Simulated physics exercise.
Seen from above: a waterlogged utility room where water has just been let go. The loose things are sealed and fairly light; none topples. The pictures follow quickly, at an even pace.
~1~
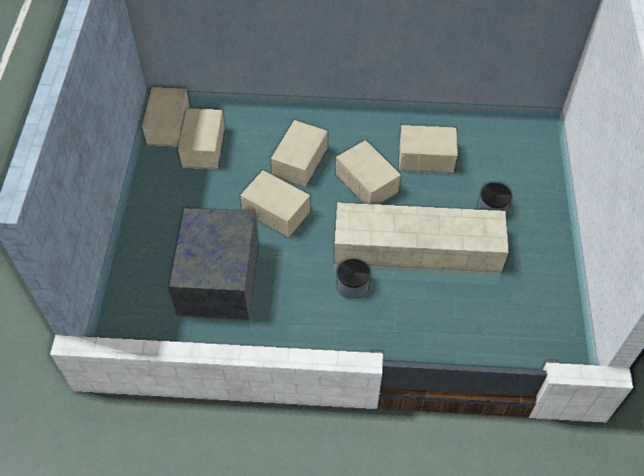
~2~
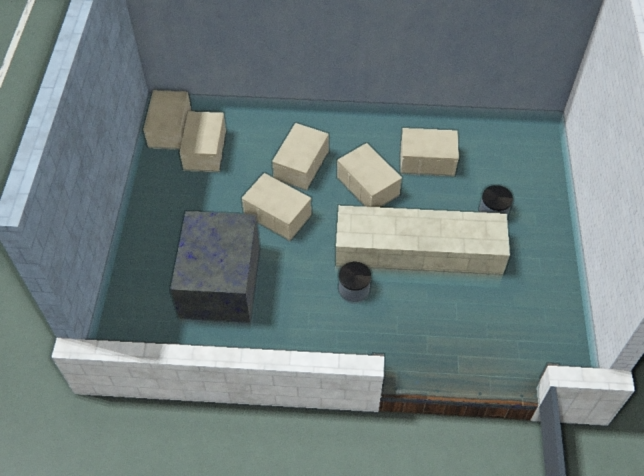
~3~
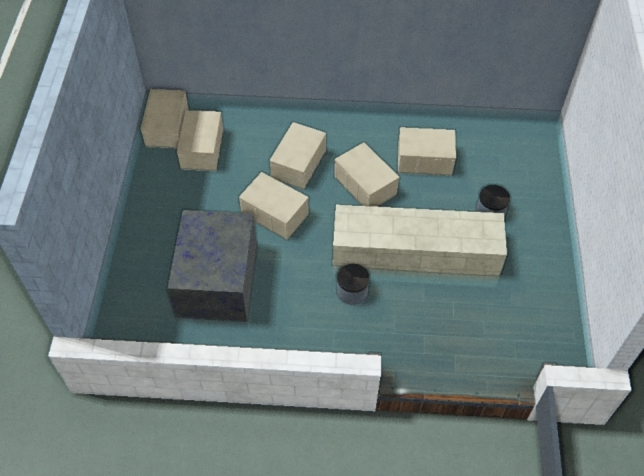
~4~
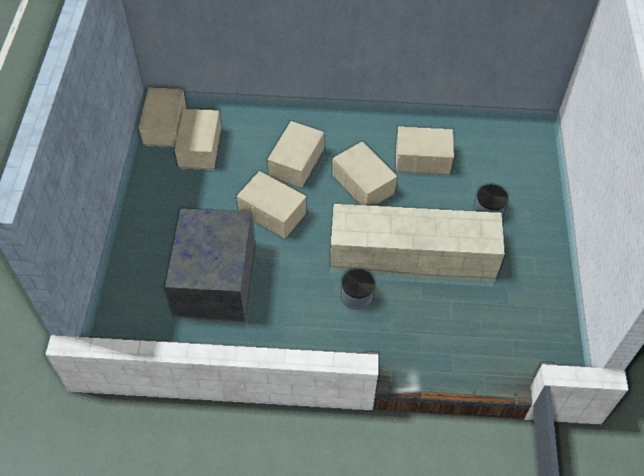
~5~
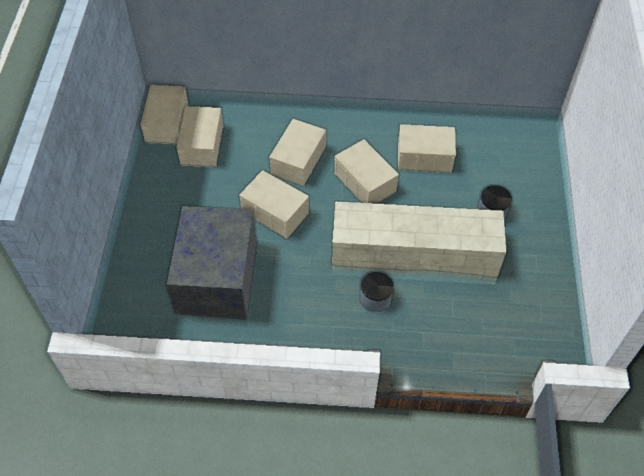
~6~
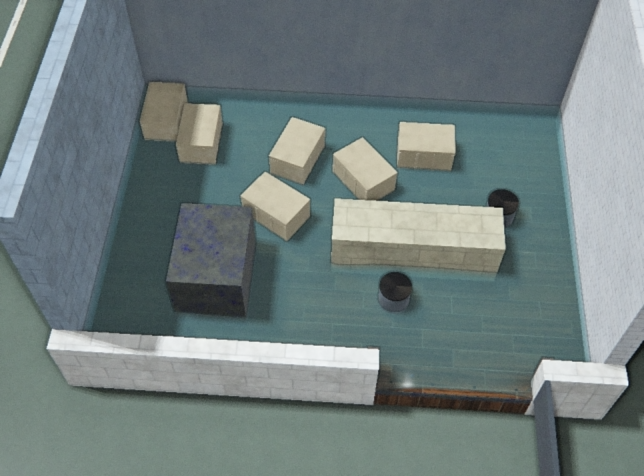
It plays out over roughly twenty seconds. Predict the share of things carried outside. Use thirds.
Share: One to two thirds.
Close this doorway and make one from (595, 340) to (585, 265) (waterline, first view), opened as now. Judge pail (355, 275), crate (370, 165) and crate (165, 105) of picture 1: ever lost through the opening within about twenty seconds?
In that order: Carried outside, still in, no.
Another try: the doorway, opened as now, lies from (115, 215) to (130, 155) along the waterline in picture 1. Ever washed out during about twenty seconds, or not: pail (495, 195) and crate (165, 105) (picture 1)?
One after the other: Still in, carried outside.
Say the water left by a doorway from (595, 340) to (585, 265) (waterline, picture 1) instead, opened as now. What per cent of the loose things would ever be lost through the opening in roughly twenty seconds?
Near 40 in a hundred.
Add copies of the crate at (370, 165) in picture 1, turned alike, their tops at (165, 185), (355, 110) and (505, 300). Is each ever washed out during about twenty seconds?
One after the other: Kept in, left behind, washed out.
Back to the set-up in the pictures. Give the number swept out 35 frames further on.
The number is 5.
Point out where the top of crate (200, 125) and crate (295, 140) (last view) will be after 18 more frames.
At about (219, 151) and (310, 226).
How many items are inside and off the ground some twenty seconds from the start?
3 of them.
A moment on, 0 of 8 are out; 8 afloat.
Next, 3 of 8 are out; 5 afloat.
Later, 5 of 8 are out; 3 afloat.
In the end, 5 of 8 are out; 3 afloat.
